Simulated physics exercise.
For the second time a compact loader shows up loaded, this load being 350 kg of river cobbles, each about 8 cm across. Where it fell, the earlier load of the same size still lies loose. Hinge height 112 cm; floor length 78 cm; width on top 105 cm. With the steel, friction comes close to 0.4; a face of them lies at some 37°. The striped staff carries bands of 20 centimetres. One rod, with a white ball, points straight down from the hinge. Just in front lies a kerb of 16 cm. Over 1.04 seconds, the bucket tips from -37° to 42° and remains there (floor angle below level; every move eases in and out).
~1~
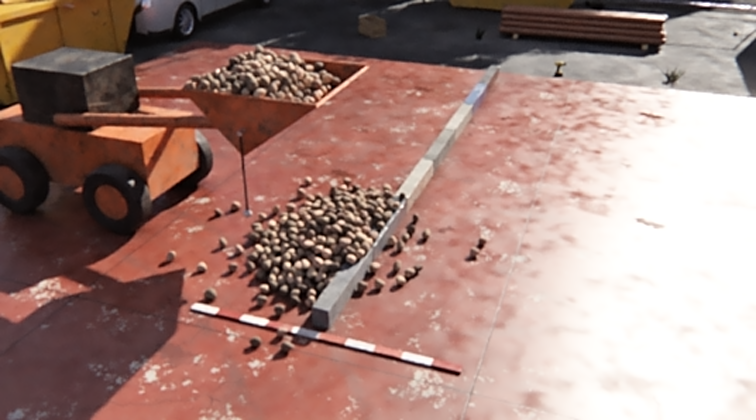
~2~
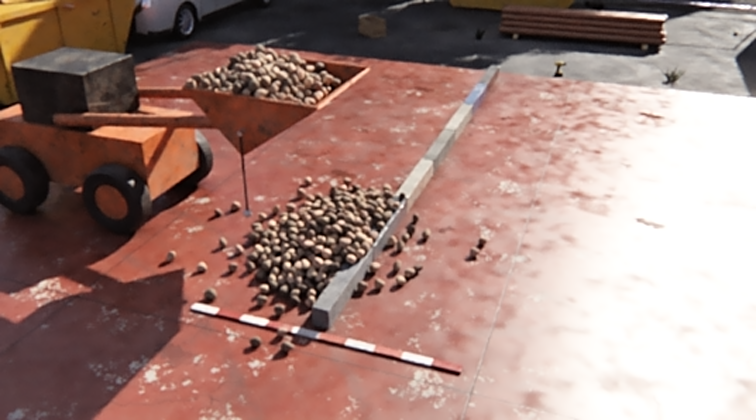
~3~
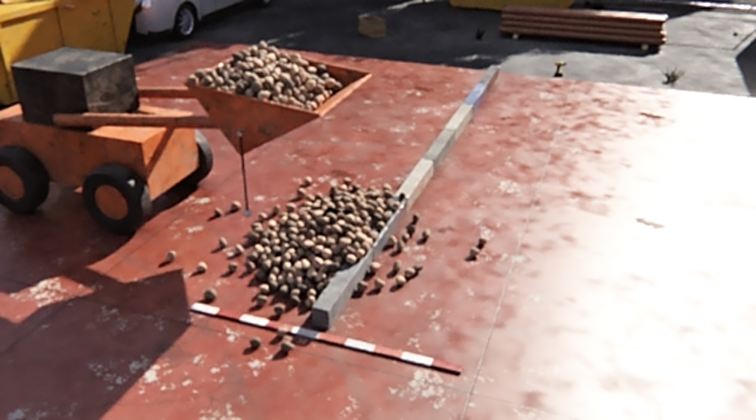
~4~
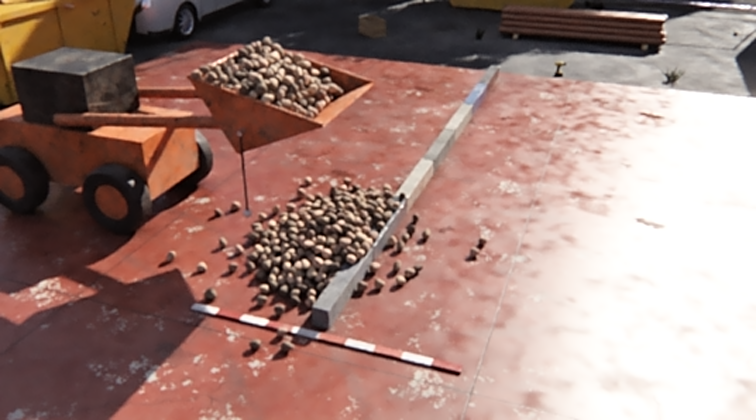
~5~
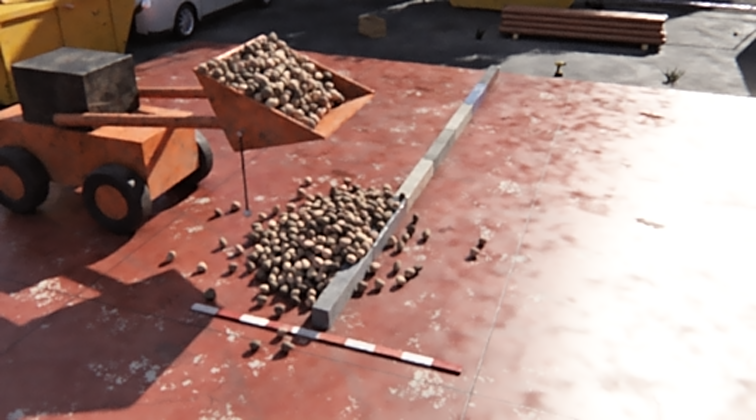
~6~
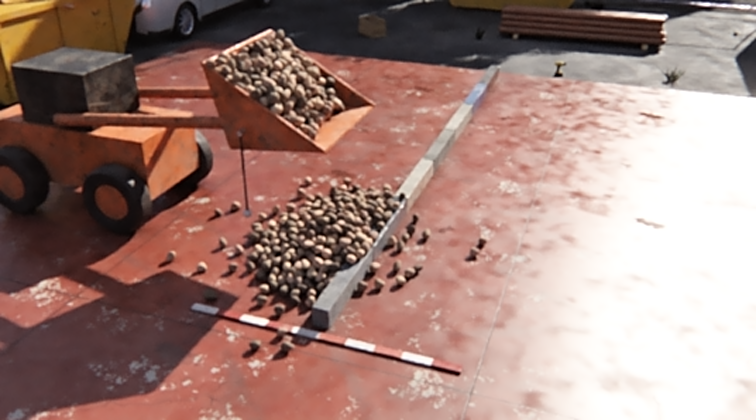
We see an orange loader with a bucket full of rounded stones beside a loose heap against a grey kerb; its bucket slowly, then more quickly, tilts forward, front lip lowering to the right, while the heap stays still.
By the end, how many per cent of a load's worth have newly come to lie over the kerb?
About 47 per cent have newly come to lie there.
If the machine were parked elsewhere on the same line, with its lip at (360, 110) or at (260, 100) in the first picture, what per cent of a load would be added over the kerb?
Case one about 95 %, case two about 0 %.
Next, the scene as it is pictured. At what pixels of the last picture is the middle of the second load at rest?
Centre: Approx. (372, 235).
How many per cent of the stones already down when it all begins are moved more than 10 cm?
I'd put it at about 10 per cent.
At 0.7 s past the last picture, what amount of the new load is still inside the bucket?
Roughly 40 per cent of its load.
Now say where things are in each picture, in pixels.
Lip at (317, 106), floor tilted -37°, highest stones at (267, 63). The earlier load is highest near (342, 216), 27 cm above ground level, 97 % on this side of the kerb, 3 % over the kerb, in the first frame.
The bucket is at -35°, its lip at (318, 109); the top of the load is at (268, 63), in the second frame.
The bucket is at -31°, its lip at (320, 115); the top of the load is at (258, 58), in the third frame.
Lip at (323, 125), floor tilted -24°, highest stones at (254, 52), in the fourth frame.
The bucket is at -16°, its lip at (325, 138); the top of the load is at (257, 46), in the fifth frame.
Lip at (325, 152), floor tilted -6°, highest stones at (263, 43), in the sixth frame.
Then, 0.3 s after the last picture the floor is at 30°; in per cent of one load, 99 in the bucket, 99 on this side of the kerb, 3 over the kerb; the foremost stones are at (424, 262).
Then, 0.7 s after the last picture the floor is at 42°; in per cent of one load, 42 in the bucket, 153 on this side of the kerb, 6 over the kerb; the foremost stones are at (428, 253).
Then, 1.0 s after the last picture the floor is at 42°; in per cent of one load, 3 in the bucket, 164 on this side of the kerb, 33 over the kerb; the foremost stones are at (478, 255).
Then, 3.5 s after the last picture the floor is at 42°; in per cent of one load, 0 in the bucket, 151 on this side of the kerb, 49 over the kerb; the foremost stones are at (570, 278). Net gain over the kerb, 47.
